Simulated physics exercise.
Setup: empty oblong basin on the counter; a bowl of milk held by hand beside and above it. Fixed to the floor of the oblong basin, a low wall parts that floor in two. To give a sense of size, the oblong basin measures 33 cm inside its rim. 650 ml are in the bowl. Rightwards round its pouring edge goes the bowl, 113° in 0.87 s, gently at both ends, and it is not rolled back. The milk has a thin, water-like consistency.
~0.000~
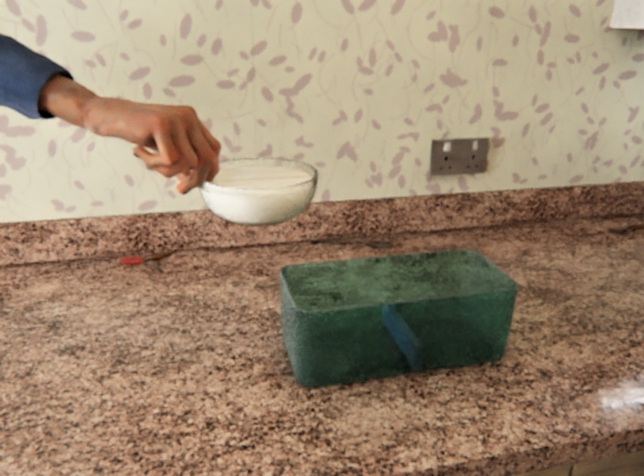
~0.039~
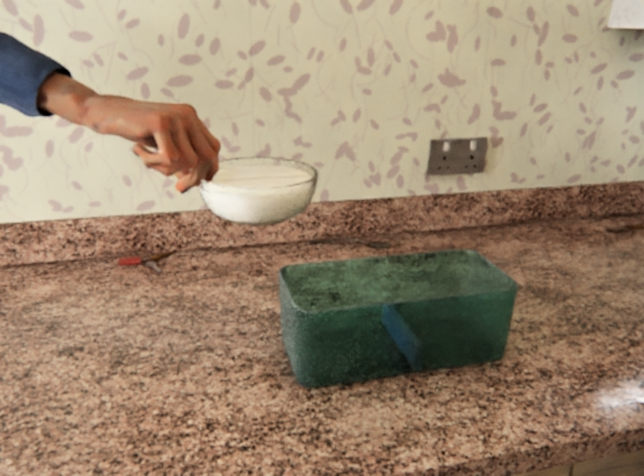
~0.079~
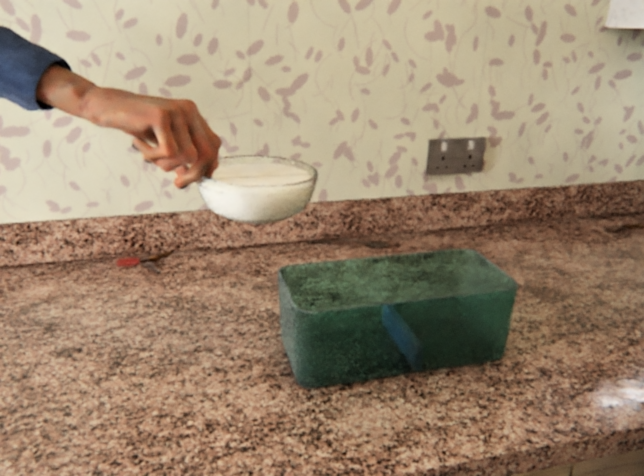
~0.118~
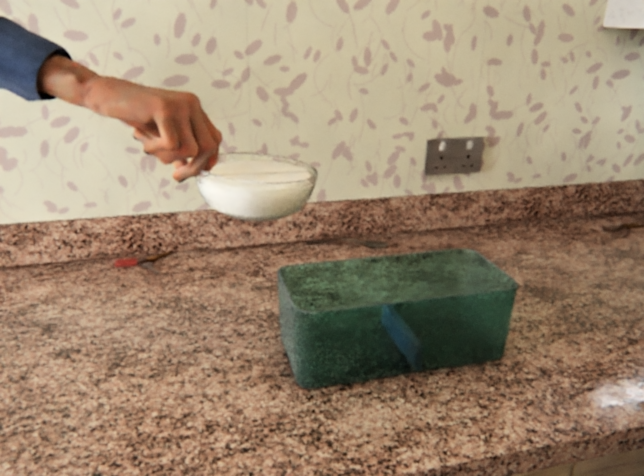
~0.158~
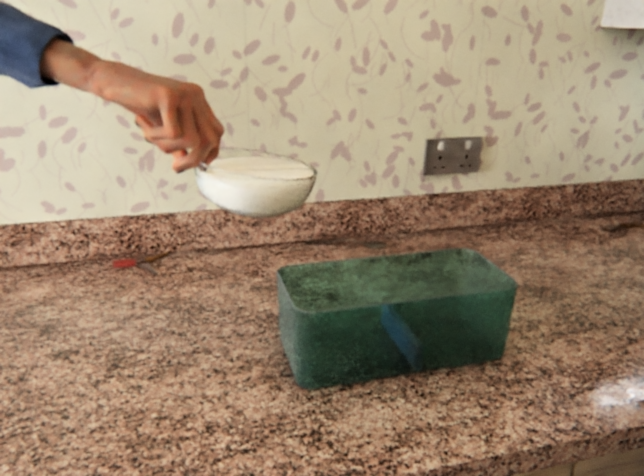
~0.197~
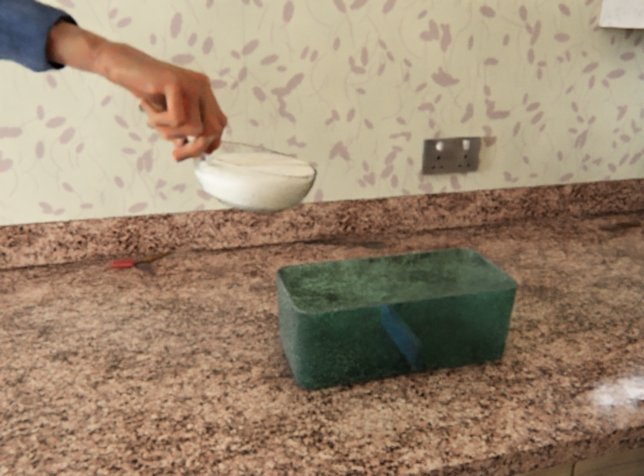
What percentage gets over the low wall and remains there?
46 %.
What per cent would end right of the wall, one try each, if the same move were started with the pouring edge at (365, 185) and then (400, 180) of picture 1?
The first try gives 80 percent and the second 60 percent.
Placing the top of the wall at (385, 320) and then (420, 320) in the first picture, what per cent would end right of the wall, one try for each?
Around 75 and 10 percent, in that order.
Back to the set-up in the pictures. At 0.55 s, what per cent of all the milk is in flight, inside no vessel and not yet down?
60 %.
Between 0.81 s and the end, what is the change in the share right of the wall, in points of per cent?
Result: A decrease, close to 4.
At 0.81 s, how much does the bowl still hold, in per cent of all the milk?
Share remaining: Approx. 0 %.
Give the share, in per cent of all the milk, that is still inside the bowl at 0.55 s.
Still held: Roughly 30 % of the total.
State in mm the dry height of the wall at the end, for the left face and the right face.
Left: Roughly 26 mm; right: Roughly 24 mm.
After 0.55 s the tilt is 79° and 29 per cent is still to pour, 10 is left of the wall and 0 right of it.
After 0.81 s the tilt is 112° and 0 per cent is still to pour, 41 is left of the wall and 50 right of it.
After 1.08 s the tilt is 113° and 0 per cent is still to pour, 52 is left of the wall and 45 right of it.
After 1.37 s the tilt is 113° and 0 per cent is still to pour, 52 is left of the wall and 46 right of it.
In the end 52 per cent lies left of the wall, 46 right of it and 2 outside.
